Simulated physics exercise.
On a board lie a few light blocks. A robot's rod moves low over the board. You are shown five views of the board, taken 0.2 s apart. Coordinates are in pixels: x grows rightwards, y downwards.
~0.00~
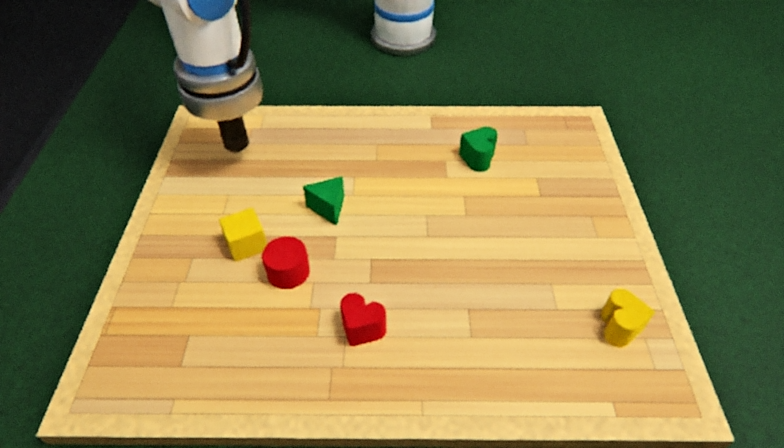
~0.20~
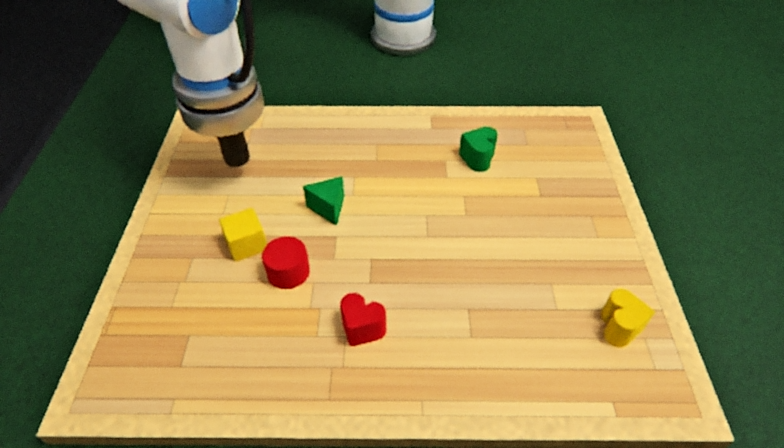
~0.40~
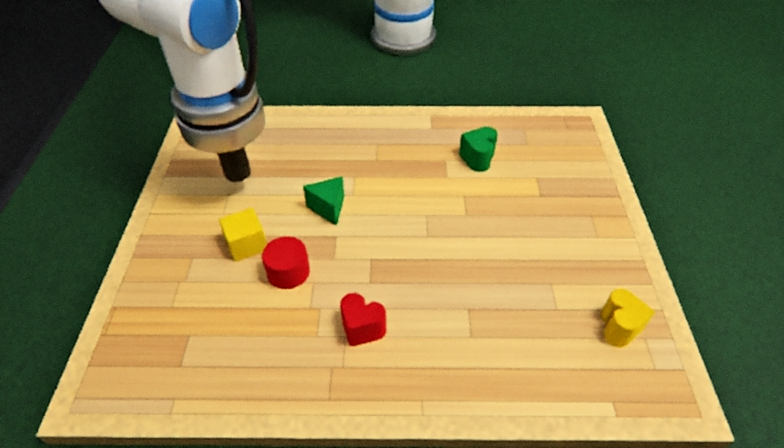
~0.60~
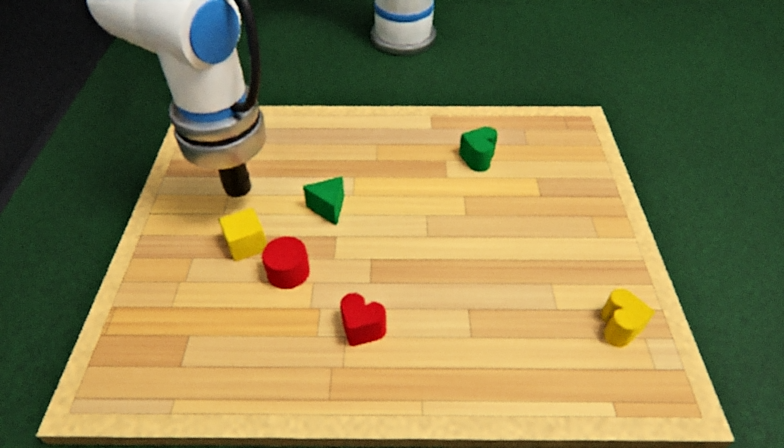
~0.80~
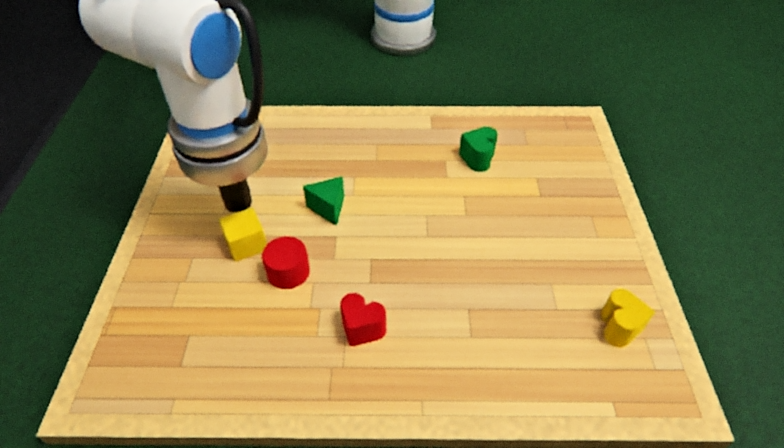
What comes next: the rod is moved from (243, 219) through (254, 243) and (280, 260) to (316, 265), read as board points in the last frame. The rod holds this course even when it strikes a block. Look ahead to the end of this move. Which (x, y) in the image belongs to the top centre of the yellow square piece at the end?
Its top middle is near (242, 261).
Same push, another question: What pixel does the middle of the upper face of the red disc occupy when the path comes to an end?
Around pixel (322, 274).
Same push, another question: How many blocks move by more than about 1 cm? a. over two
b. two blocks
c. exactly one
Letter b.
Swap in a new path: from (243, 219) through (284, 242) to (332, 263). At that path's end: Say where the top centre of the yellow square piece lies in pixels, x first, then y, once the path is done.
(249, 239)
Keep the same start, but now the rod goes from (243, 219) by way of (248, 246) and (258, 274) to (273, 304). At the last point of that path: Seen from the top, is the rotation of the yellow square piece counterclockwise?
No.
The first path, step by step. One third of the way, rod at (250, 228); yellow square piece at (244, 248), turned 25° clockwise.
Two thirds of the way, rod at (278, 246); yellow square piece at (242, 261), turned 45° clockwise; red disc at (299, 262).
At the end, rod at (313, 251); yellow square piece at (242, 261), turned 45° clockwise; red disc at (322, 274); green three-sided block not moved.
